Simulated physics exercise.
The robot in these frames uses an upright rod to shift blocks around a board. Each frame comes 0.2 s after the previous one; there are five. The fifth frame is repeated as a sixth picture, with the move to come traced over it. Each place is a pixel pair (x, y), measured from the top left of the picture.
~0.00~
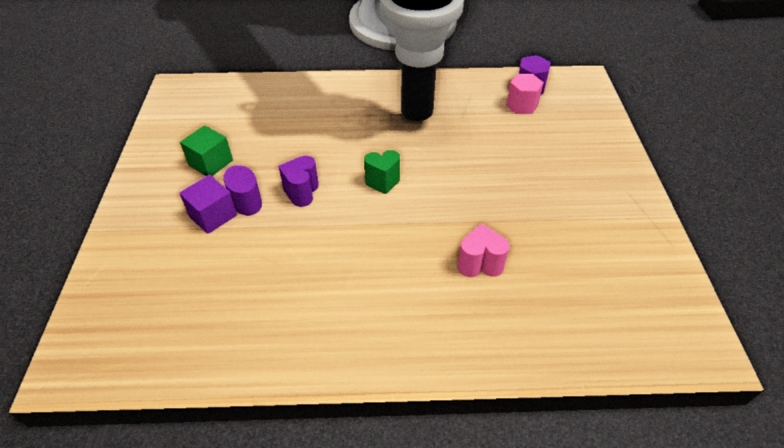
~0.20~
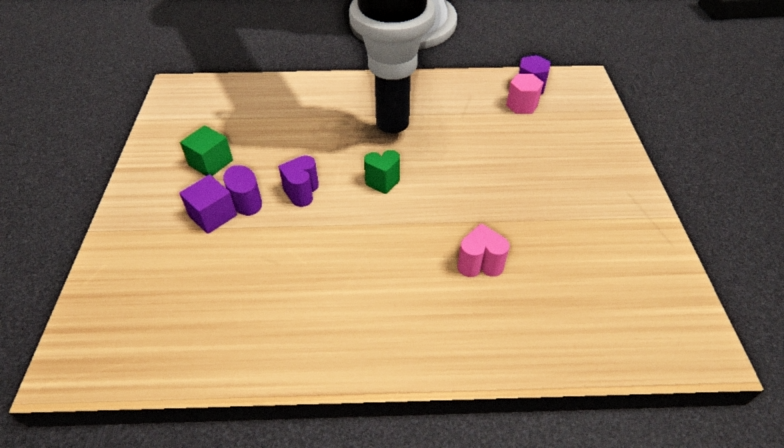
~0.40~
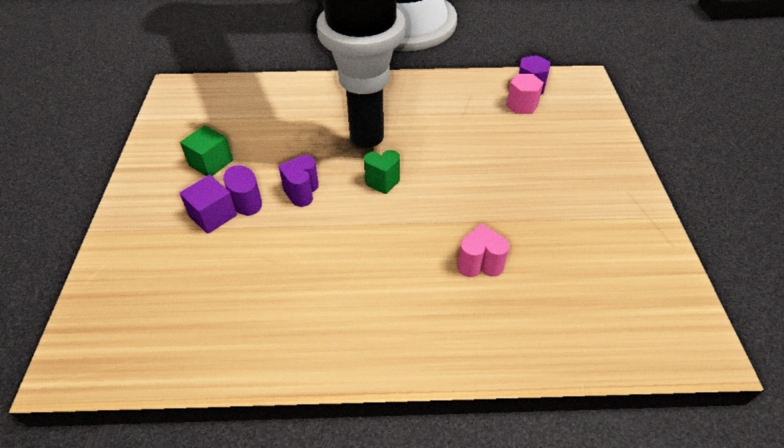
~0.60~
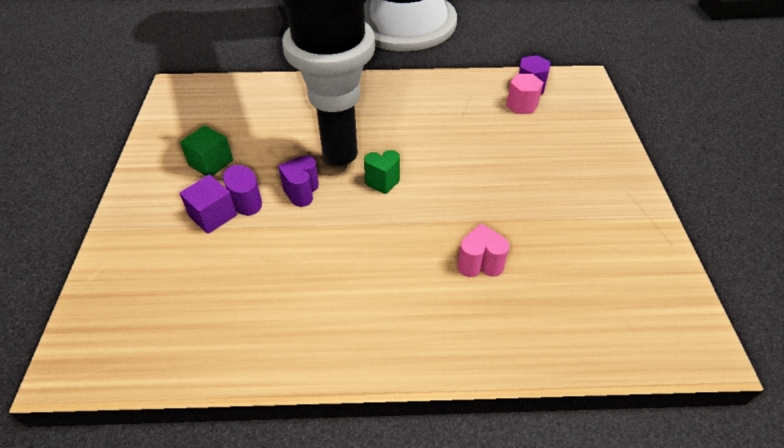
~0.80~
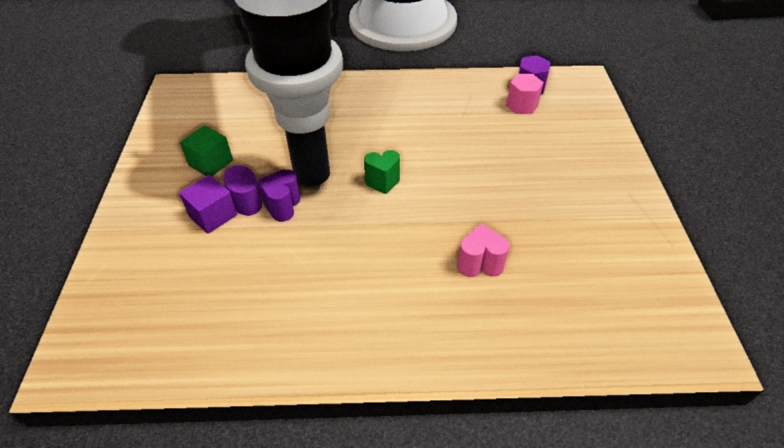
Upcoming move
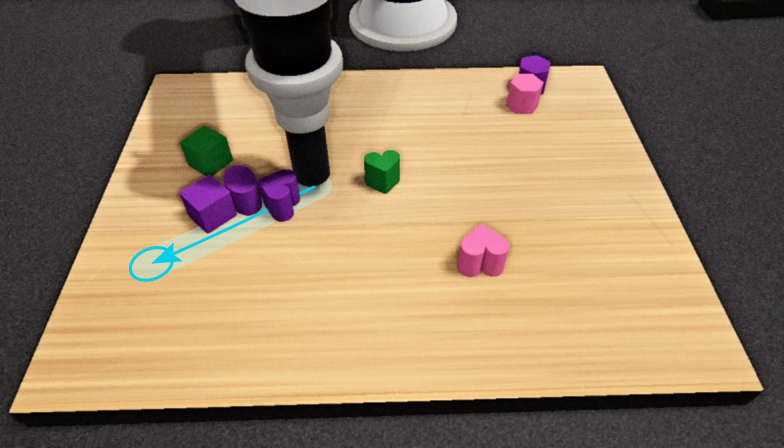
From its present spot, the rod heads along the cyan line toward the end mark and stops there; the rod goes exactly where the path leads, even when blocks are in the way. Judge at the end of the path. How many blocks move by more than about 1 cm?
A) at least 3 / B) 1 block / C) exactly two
Choice A: At least 3.
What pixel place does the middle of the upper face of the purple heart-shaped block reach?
I'd guess (206, 241).
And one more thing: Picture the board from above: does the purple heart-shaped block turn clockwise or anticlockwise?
My answer: Anticlockwise.
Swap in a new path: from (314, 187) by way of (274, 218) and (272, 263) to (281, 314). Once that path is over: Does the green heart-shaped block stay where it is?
It seems so.
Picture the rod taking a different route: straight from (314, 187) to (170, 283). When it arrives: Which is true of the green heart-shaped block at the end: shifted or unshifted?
Undisturbed, or as good as.
Path on the board, from (314, 187) directly to (152, 264).
What follows on the original path. One third of the way, rod at (261, 199); purple four-sided block at (194, 195), turned 15° clockwise; purple oval at (226, 180), turned 30° clockwise; purple heart-shaped block at (235, 215), turned 40° anticlockwise.
Two thirds of the way, rod at (205, 225); purple four-sided block at (169, 198); purple oval at (212, 181), turned 60° clockwise; purple heart-shaped block at (208, 239).
At the end, rod at (145, 252); purple four-sided block at (168, 198); purple oval at (212, 181), turned 60° clockwise; purple heart-shaped block at (206, 241), turned 140° anticlockwise; green heart-shaped block in place.
